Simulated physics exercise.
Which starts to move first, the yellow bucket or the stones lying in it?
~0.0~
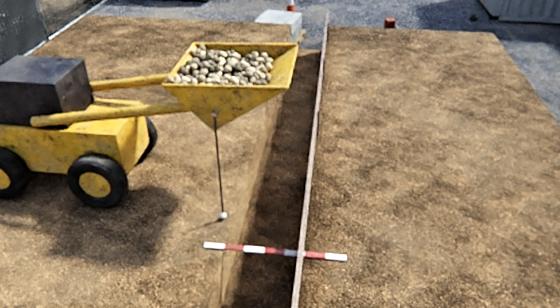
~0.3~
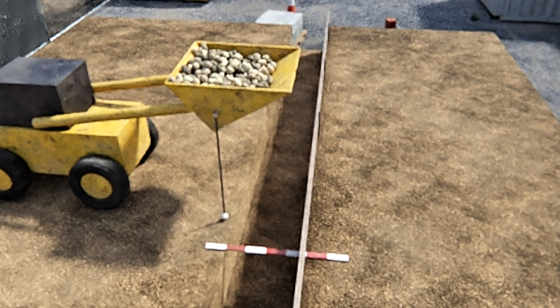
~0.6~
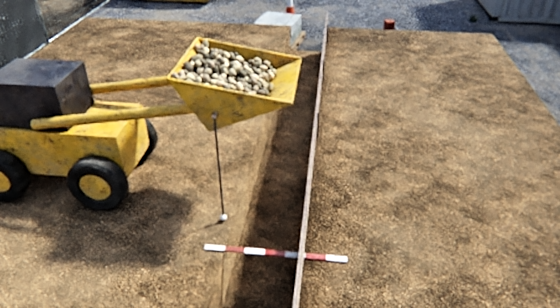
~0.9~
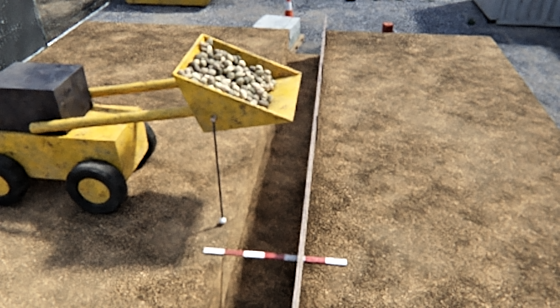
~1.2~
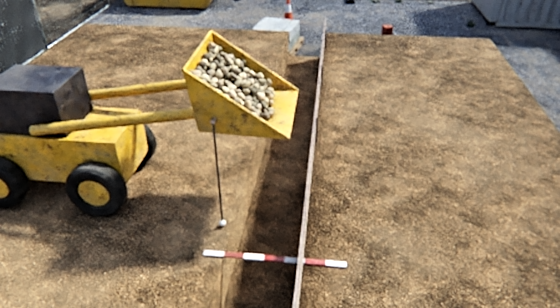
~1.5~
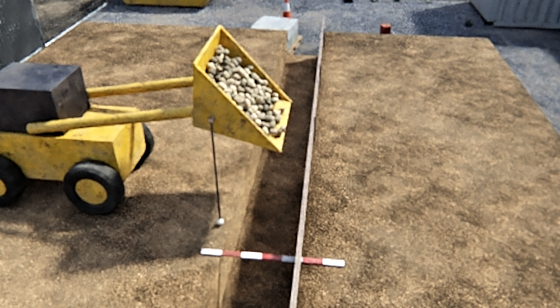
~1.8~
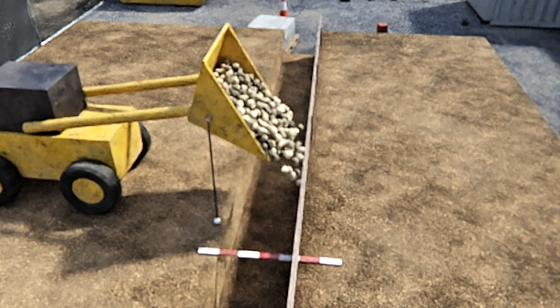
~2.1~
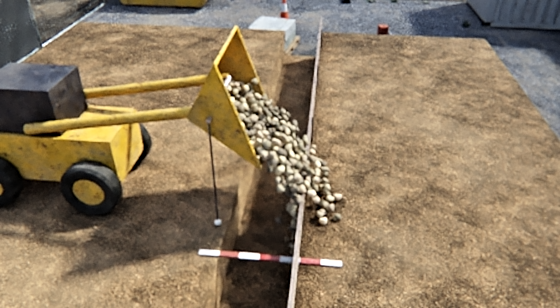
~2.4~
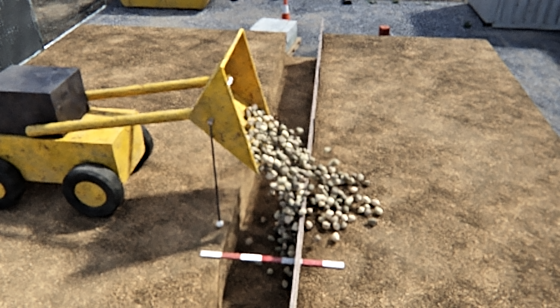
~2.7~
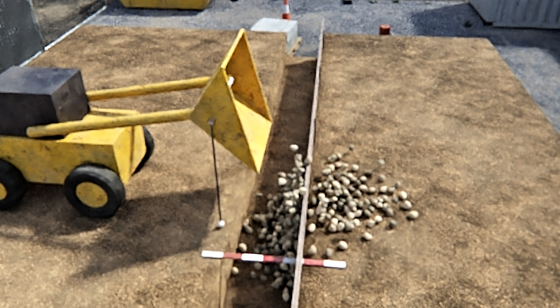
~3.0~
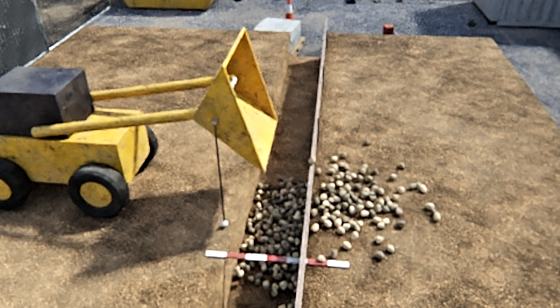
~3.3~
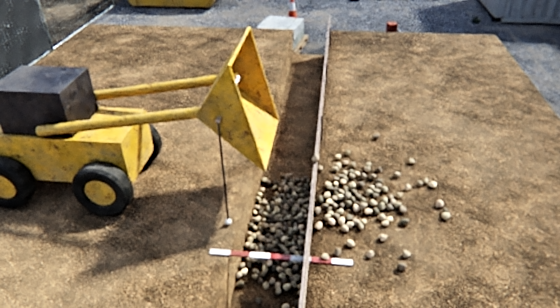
The yellow bucket starts to move first. It is already tipping forward before the stones begin to shift.
